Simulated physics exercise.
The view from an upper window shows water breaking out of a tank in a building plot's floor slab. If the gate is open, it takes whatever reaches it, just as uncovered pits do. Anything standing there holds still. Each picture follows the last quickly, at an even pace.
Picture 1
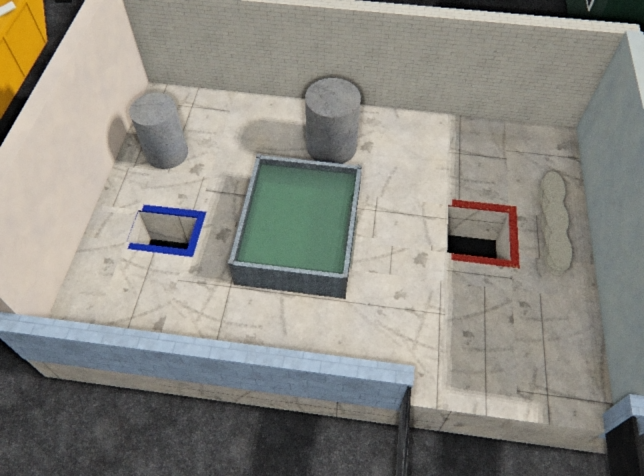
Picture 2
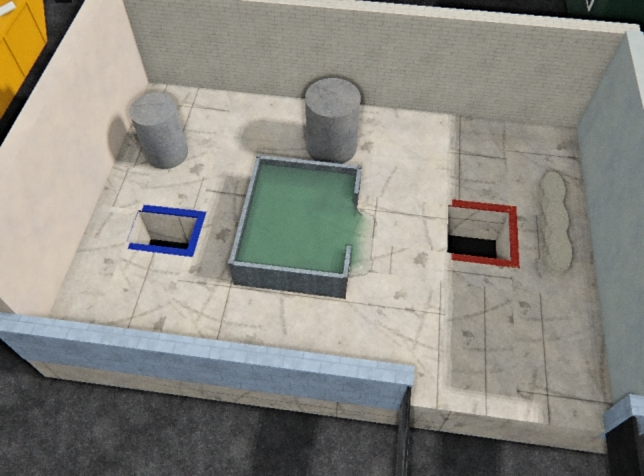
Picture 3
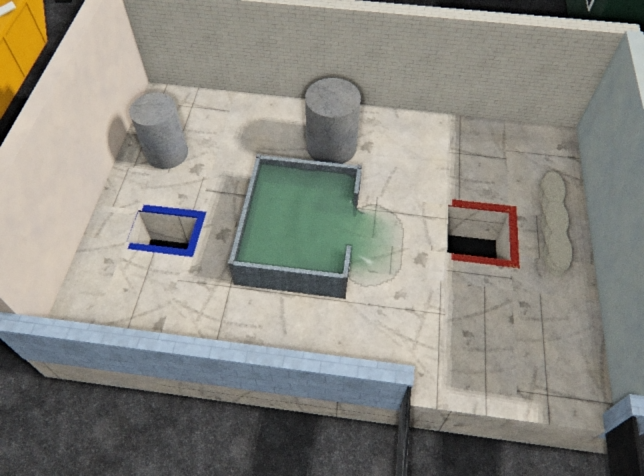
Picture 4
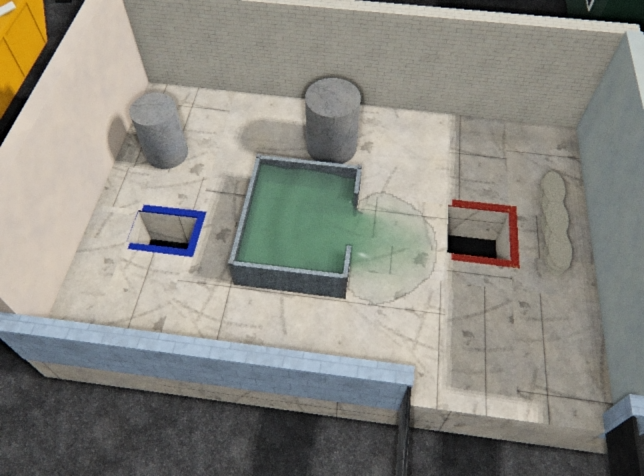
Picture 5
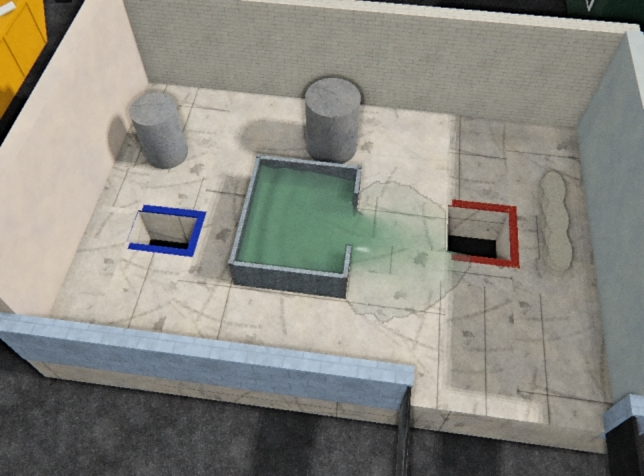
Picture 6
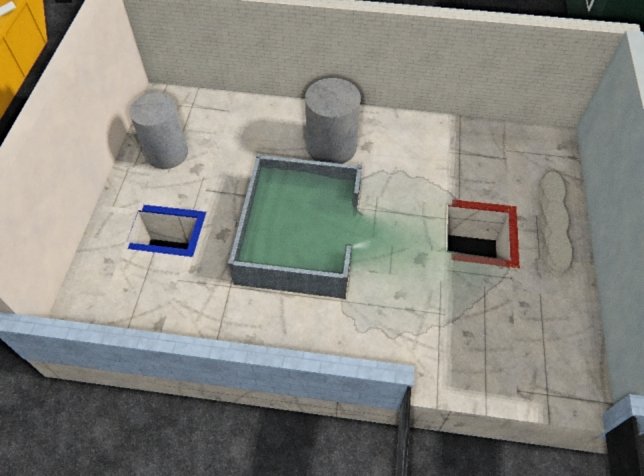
Building plot floor slab, green water breaking through the right side of an open tank and spreading rightward between two uncovered pits.
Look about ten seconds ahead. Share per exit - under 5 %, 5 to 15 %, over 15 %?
Gate: Over 15 %. Red pit: Over 15 %. Blue pit: Under 5 %.
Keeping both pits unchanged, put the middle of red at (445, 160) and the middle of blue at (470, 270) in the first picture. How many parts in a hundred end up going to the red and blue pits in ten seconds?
Of everything, red catches 10 per cent while blue catches 35 per cent.
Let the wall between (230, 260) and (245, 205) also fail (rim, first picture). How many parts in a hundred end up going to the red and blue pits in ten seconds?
Red takes 0 in a hundred, blue takes 45 in a hundred.
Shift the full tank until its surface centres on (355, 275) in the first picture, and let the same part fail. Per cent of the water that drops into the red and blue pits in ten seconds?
After ten seconds: Red pit around 15 percent, blue pit around 0 percent.
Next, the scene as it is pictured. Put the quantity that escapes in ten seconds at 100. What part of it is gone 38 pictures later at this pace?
Estimate: 75 %.
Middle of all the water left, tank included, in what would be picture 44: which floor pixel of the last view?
The water centres close to (428, 241).
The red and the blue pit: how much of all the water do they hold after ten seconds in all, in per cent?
Close to 40 in a hundred and 0 in a hundred, in that order.
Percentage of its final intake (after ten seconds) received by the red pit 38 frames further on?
Close to 80 %.
A moment on, water covers 20 % of the floor; the gate 0 %, the red pit 9 %, the blue pit 0 %.
Next, water covers 30 % of the floor; the gate 1 %, the red pit 16 %, the blue pit 0 %.
Then, water covers 30 % of the floor; the gate 6 %, the red pit 24 %, the blue pit 0 %.
Later, water covers 30 % of the floor; the gate 14 %, the red pit 32 %, the blue pit 0 %.
In the end, water covers 40 % of the floor; the gate 21 %, the red pit 40 %, the blue pit 0 %.
